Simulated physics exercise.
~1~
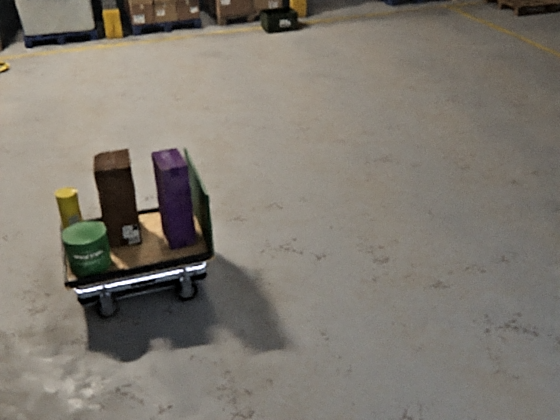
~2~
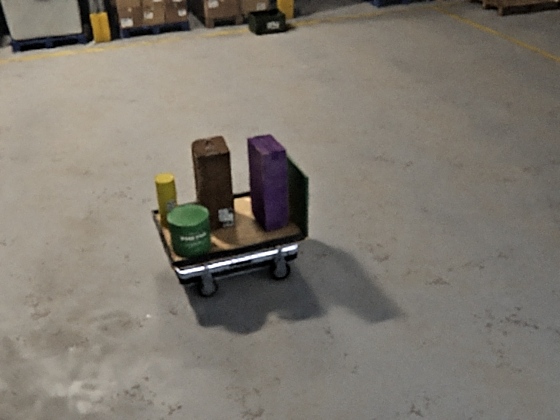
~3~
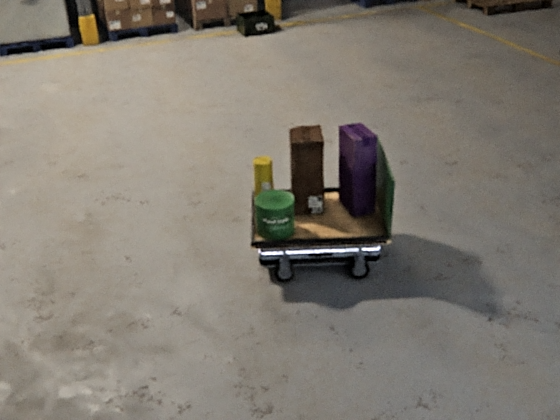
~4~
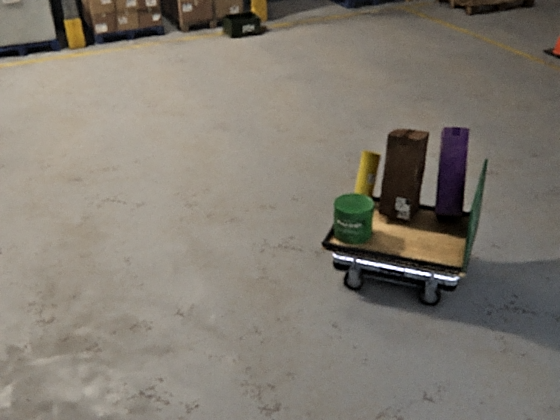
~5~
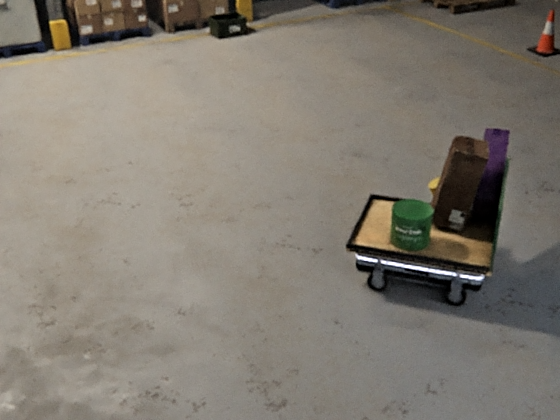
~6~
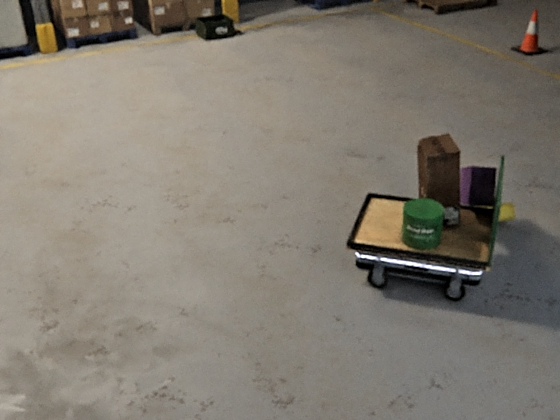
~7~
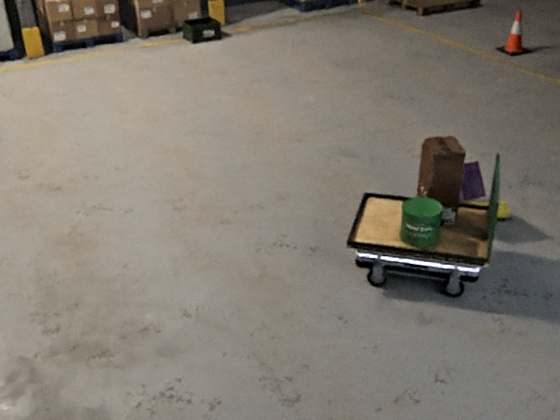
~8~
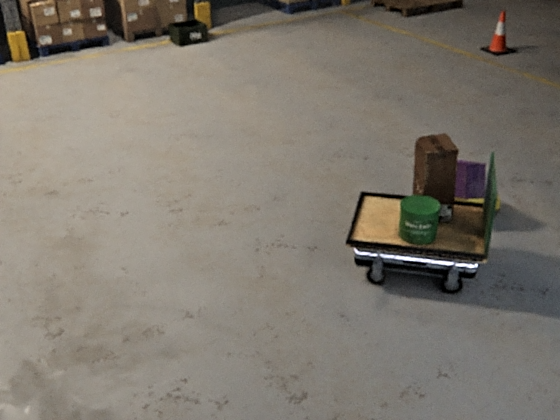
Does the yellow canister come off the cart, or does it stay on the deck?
The yellow canister comes off the cart. It tips as the cart turns and ends up lying on its side on the floor beyond the green end board.
Flat cart rolling right across a warehouse floor and stopping, a yellow canister and purple box toppling off, brown box and green pail staying aboard.
